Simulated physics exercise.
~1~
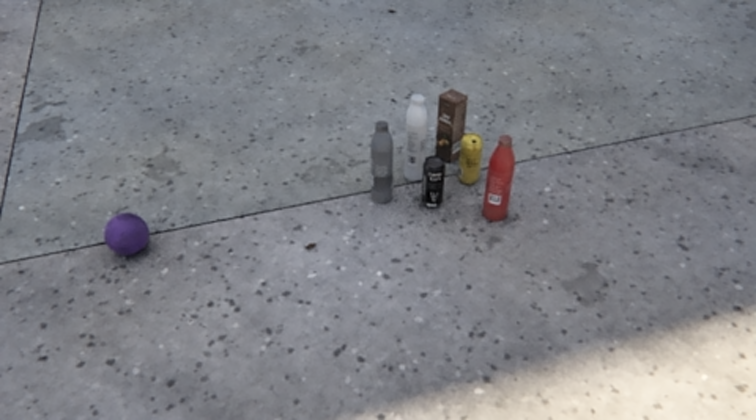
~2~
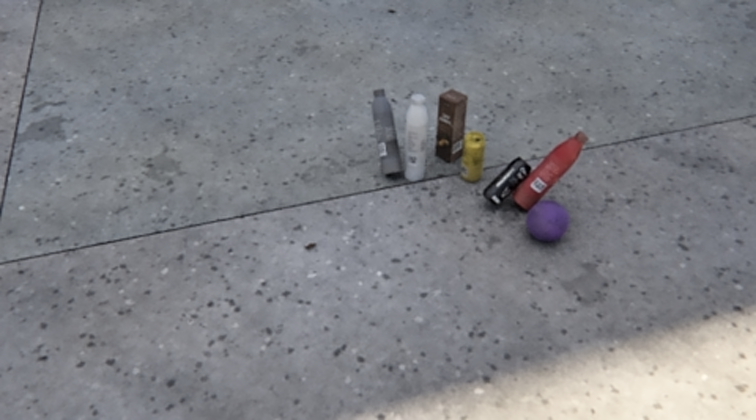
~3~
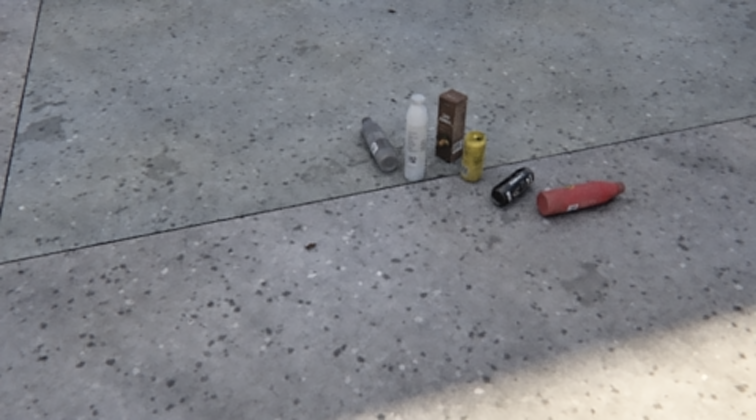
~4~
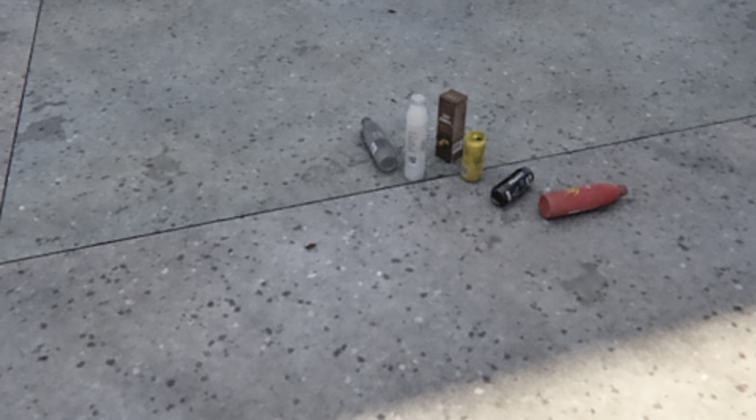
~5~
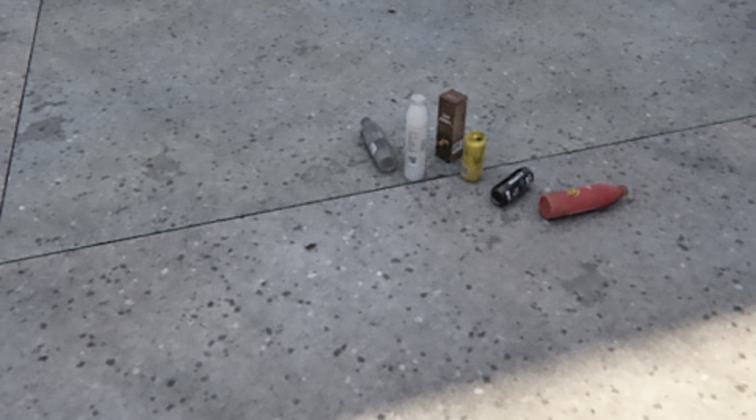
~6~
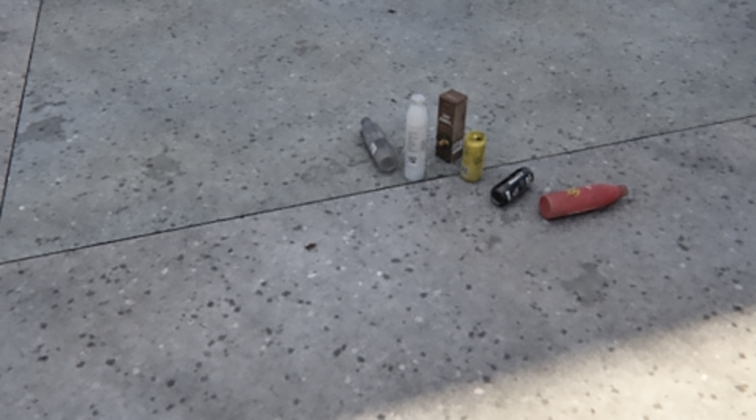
A purple ball rolled in from the left toward a group of bottles, cans and a carton on a speckled floor, and the red bottle, black can and grey bottle toppled and stayed down, while the white bottle, brown carton and yellow can remained standing.
